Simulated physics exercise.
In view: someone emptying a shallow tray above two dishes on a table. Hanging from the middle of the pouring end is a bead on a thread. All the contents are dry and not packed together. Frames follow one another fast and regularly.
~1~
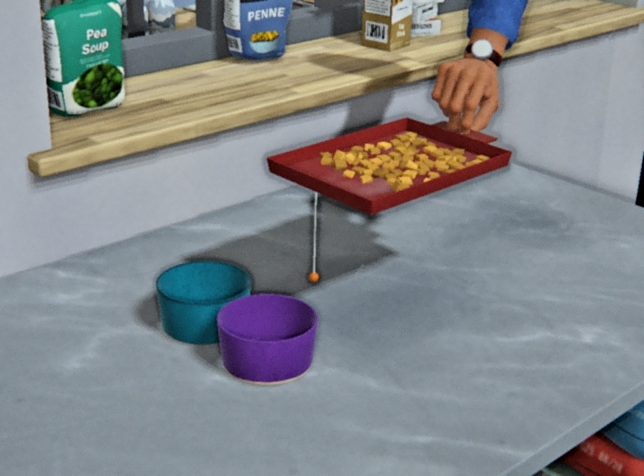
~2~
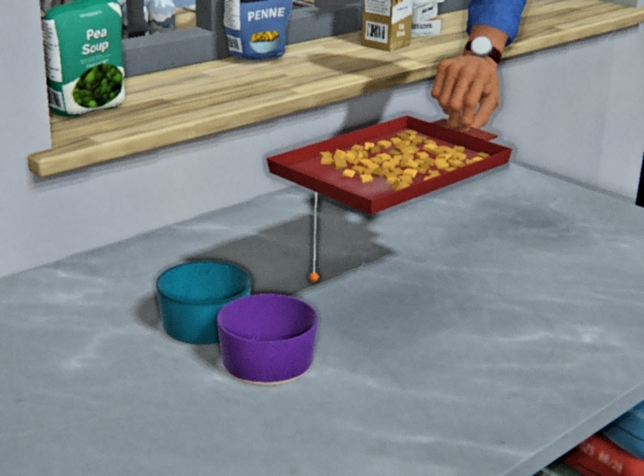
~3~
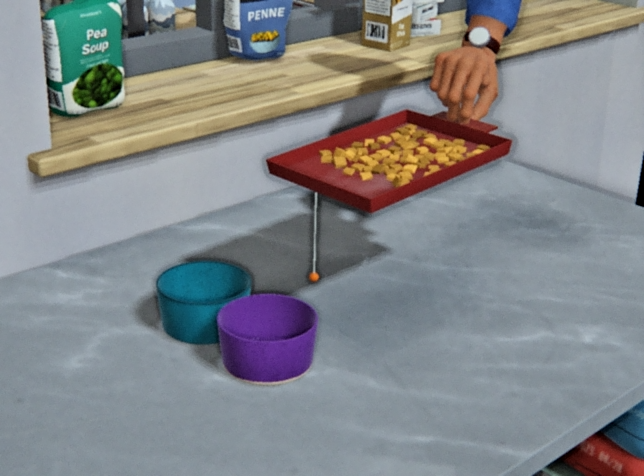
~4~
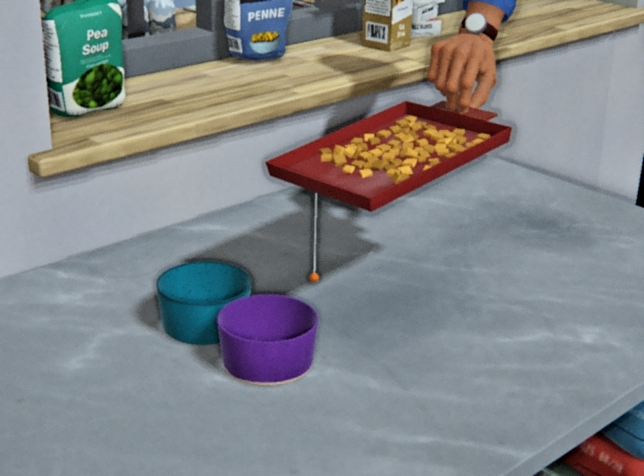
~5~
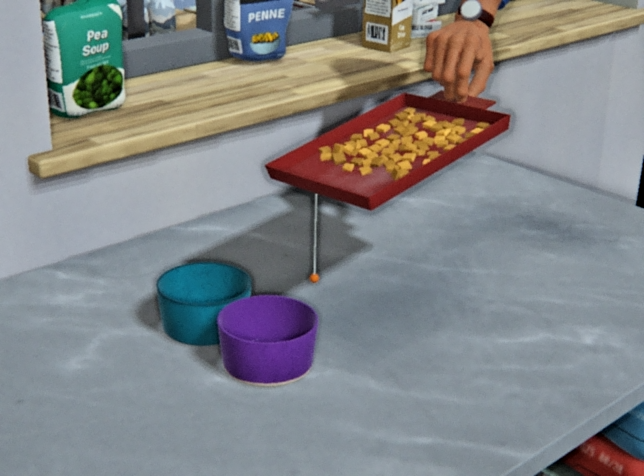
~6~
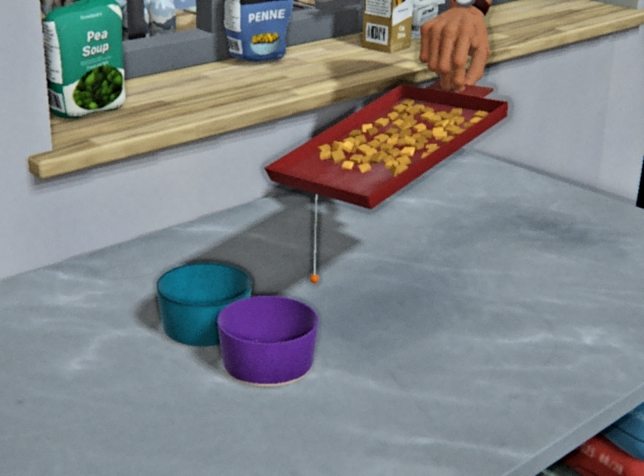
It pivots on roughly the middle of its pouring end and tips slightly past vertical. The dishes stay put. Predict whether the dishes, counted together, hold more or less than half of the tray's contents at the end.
Less.
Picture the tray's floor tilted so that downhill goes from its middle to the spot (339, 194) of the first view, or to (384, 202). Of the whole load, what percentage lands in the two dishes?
First heading roughly 50 %, second roughly 0 %.
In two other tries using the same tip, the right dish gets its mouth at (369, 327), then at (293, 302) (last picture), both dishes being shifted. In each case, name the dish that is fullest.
First try, the leftmost dish; second try, the leftmost dish.
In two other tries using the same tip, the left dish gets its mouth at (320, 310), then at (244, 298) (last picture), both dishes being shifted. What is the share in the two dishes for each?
You'd get near 10 per cent and afterwards near 30 per cent.
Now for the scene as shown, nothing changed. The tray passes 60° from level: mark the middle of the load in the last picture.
The middle of the load sits near (305, 157).
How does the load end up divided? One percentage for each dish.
Left dish: 10 per cent; right dish: 10 per cent.
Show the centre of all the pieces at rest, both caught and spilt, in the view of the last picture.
The centre ends up roughly at (272, 320).
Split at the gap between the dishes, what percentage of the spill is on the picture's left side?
10 per cent, about.
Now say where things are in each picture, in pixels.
In the first picture, corners of the pouring end near (270, 158) and (372, 199), level; middle of the load near (397, 159), cereal squares; left dish near (166, 314); right dish near (229, 352); bead on its thread near (314, 277).
In the second picture, corners of the pouring end near (270, 158) and (372, 199), level; middle of the load near (397, 158).
In the third picture, corners of the pouring end near (269, 159) and (371, 198), tipped barely, lowest at the left corner; middle of the load near (397, 154).
In the fourth picture, corners of the pouring end near (269, 162) and (370, 196), tipped a little, lowest at the left corner; middle of the load near (396, 148).
In the fifth picture, corners of the pouring end near (268, 165) and (369, 196), tipped a little, lowest at the left corner; middle of the load near (395, 142).
In the sixth picture, corners of the pouring end near (268, 167) and (368, 195), tipped clearly, lowest at the left corner; middle of the load near (394, 136); left dish near (167, 315); right dish near (230, 354).
Shortly afterwards, tray tipped steeply; all but a few on the tray; only a few in the air.
Next, tray tipped right over; all but a few on the tray; only a few in the left dish; a little outside both.
Some moments later, tray tipped past a quarter turn; a little in the right dish; a little in the left dish; the bulk outside both.
In the end, tray tipped past a quarter turn; a little in the right dish; a little in the left dish; the bulk outside both.
